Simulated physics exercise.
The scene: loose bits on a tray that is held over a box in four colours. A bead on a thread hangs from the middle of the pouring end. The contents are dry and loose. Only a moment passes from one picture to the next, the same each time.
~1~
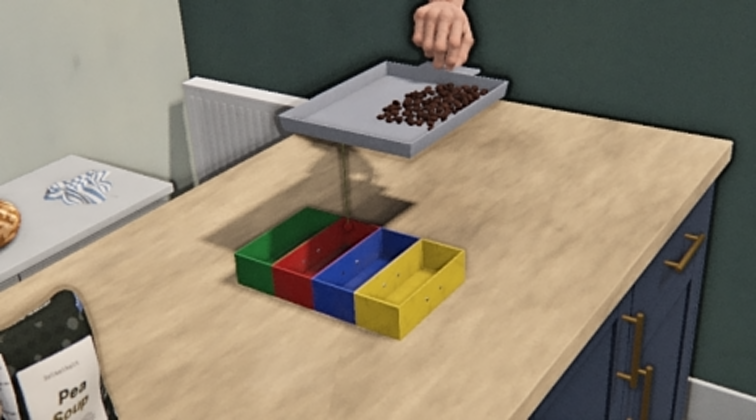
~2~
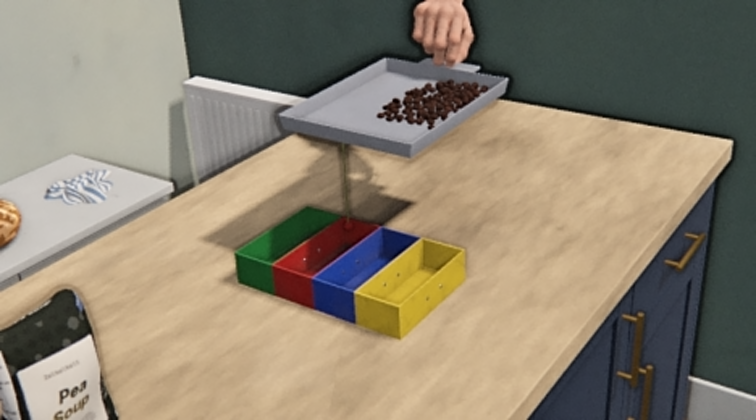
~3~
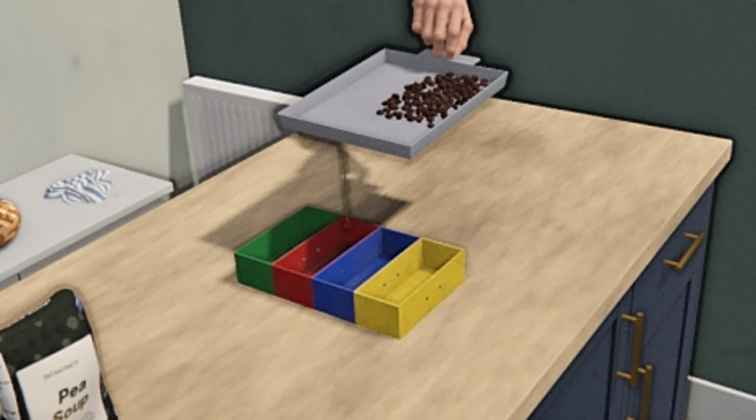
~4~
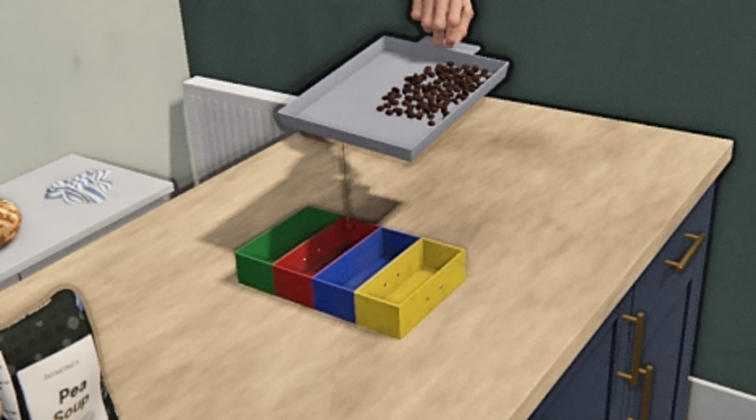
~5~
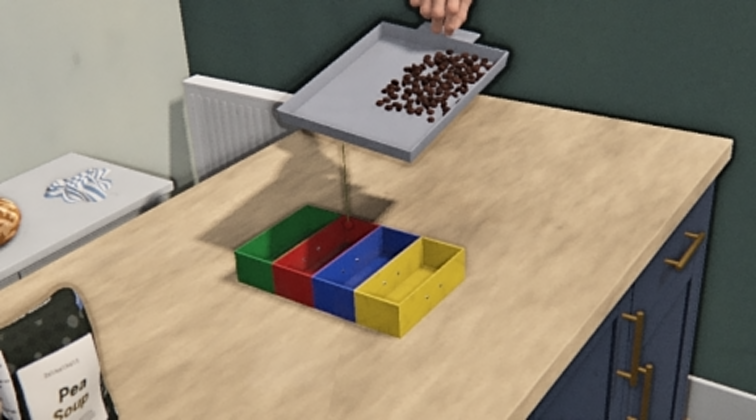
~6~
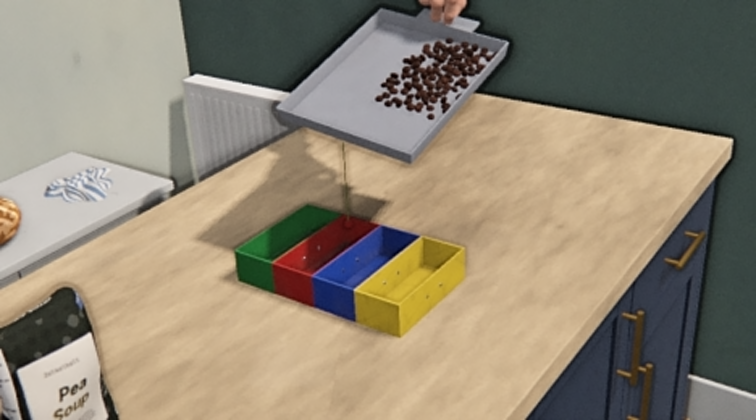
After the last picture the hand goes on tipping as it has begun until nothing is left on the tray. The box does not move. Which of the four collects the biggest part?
The yellow one ends fullest.
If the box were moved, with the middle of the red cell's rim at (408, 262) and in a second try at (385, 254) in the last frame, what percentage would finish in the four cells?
The first gives 100 %, the second 100 %.
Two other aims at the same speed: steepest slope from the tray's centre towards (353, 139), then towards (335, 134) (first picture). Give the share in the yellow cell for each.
About 10 and 0 per cent.
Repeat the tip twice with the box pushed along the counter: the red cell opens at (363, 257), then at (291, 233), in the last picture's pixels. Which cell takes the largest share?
First the blue one, then the yellow one.
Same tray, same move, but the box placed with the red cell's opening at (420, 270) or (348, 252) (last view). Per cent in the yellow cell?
The first gives 0 %, the second 10 %.
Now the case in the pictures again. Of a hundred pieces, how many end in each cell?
Green cell: 0 %, red cell: 0 %, blue cell: 40 %, yellow cell: 60 %.
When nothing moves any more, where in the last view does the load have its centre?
Roughly at (403, 289).
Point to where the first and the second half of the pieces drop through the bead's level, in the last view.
First near (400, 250), later near (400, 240).
Shortly afterwards, tray tipped steeply; all but a few on the tray; a little falling or outside the box.
Next, tray tipped past a quarter turn; near a quarter on the tray; near a third in the yellow cell; near a quarter in the blue cell; near a quarter falling or outside the box.
Some moments later, tray tipped past a quarter turn; near two thirds in the yellow cell; near a third in the blue cell; only a few falling or outside the box.
In the end, tray tipped past a quarter turn; near two thirds in the yellow cell; near a third in the blue cell; none at all in the red cell; none at all in the green cell; only a few outside the box.
